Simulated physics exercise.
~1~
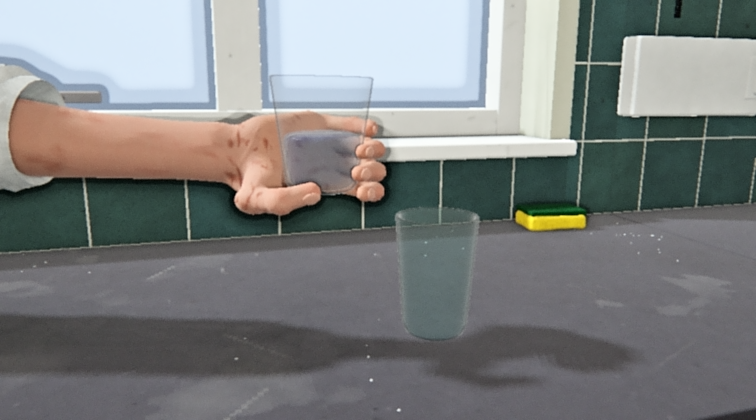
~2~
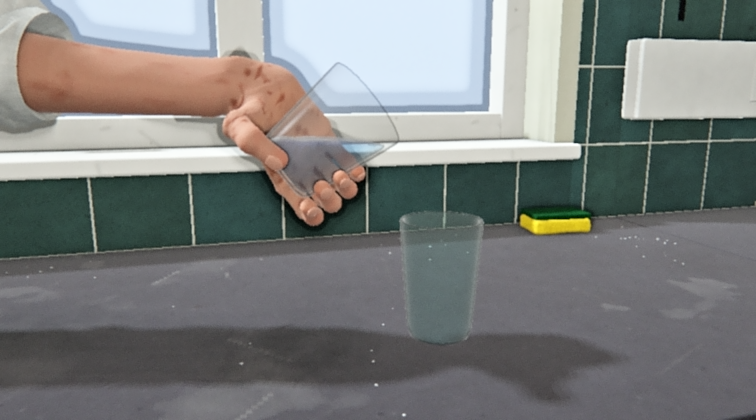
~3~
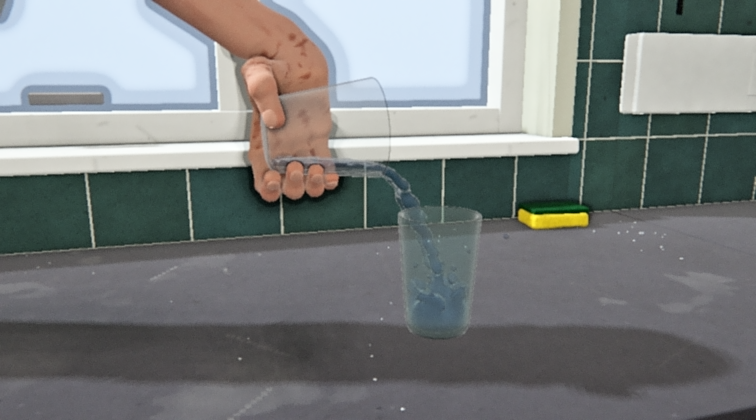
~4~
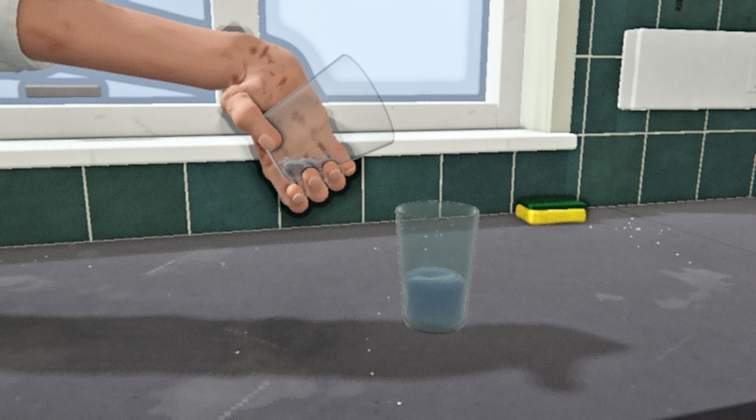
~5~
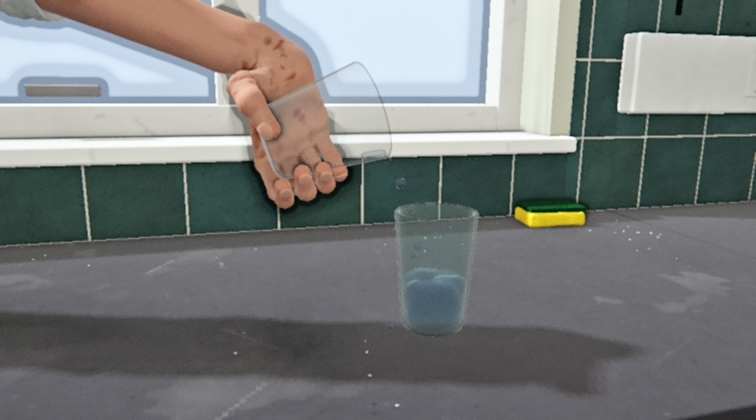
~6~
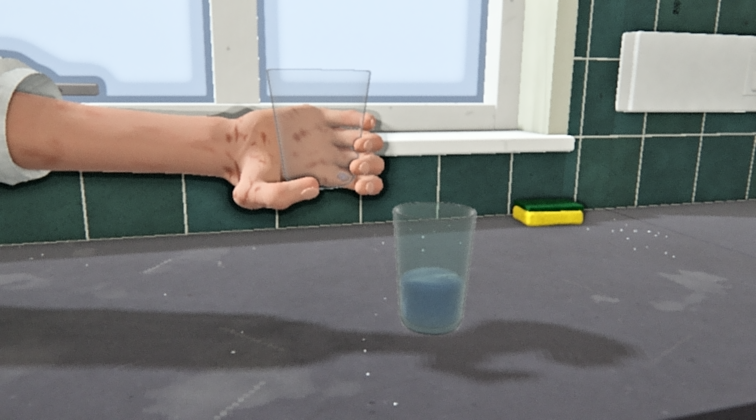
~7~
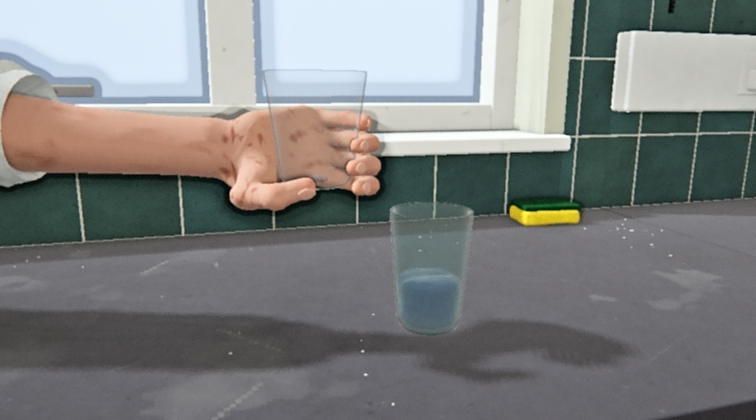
At the start, a hand reaching in from the left holds a clear drinking glass partly filled with bluish water above a dark worktop, where an empty tumbler stands near a yellow and green sponge. The hand tilts the glass to the right until a stream runs into the tumbler and splashes inside. It then eases the glass partly back, with a little water left in it. The hand tips it further again, and a few drops fall. Finally it turns the glass upright and holds it still, looking empty, while the tumbler stands partly filled with blue water.
